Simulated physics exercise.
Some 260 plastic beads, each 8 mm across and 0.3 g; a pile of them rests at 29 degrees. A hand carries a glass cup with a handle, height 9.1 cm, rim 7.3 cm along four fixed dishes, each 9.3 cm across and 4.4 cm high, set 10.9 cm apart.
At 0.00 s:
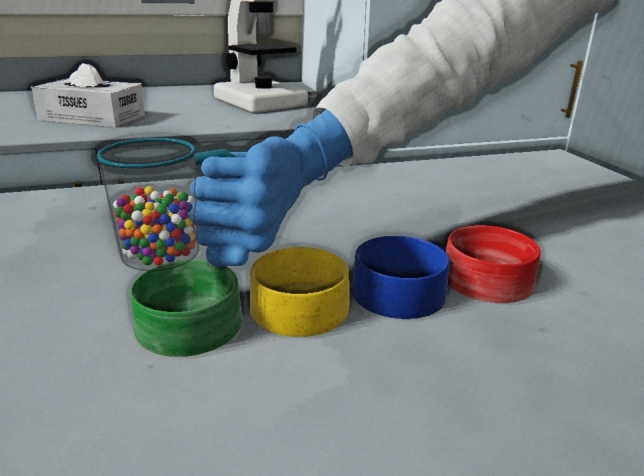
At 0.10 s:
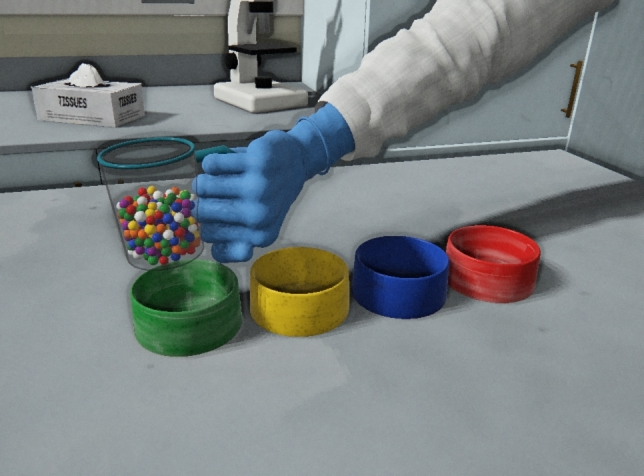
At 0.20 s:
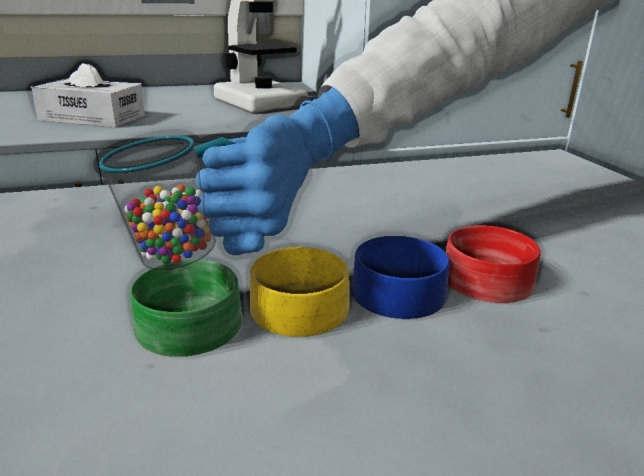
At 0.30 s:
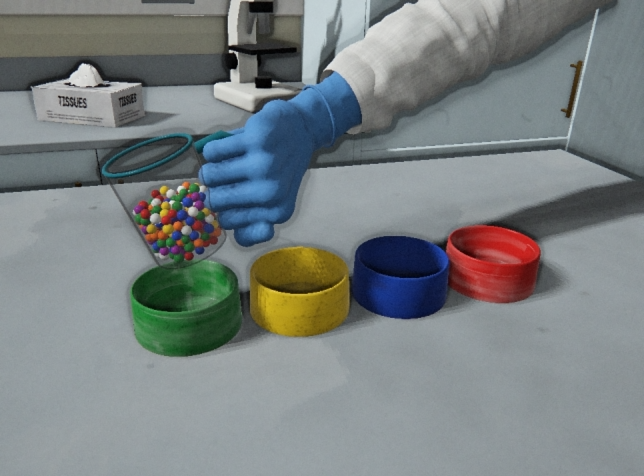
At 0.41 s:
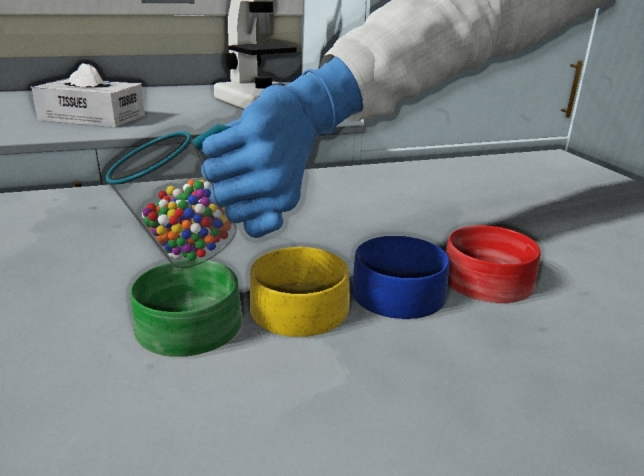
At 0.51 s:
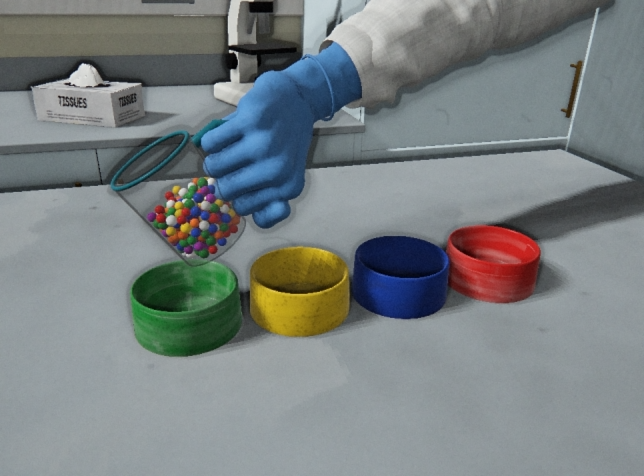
A blue-gloved hand held a clear cup of colorful beads behind a row of green, yellow, blue and red dishes, then steadily tilted it to the left while shifting it slightly right.
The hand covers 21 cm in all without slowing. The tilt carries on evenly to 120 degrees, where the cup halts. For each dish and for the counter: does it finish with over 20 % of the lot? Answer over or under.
Red under, blue under, green over, yellow under, counter under.
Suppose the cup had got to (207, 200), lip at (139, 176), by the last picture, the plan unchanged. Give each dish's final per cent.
Red 0, blue 0, green 0, yellow 100.
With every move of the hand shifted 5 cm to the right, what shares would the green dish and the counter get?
In that case green 0, counter 30.
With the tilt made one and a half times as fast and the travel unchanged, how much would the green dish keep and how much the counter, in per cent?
Green 100, counter 0.
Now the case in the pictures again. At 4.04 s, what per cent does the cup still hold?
Some 0 per cent of the load.
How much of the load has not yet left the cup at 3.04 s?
Roughly 0 per cent.
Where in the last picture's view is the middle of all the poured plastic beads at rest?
At about (193, 307).
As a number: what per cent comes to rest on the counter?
About 0 per cent.
After 2.03 s, tilt 120 degrees; cup holds 0 %, green 95 %.
Then, at 3.04 s, tilt 120 degrees; cup holds 0 %, green 100 %.
Then, at 4.04 s, tilt 120 degrees; cup holds 0 %, green 100 %.
At rest (4.3 s), red 0 %, blue 0 %, green 100 %, yellow 0 %, counter 0 %.
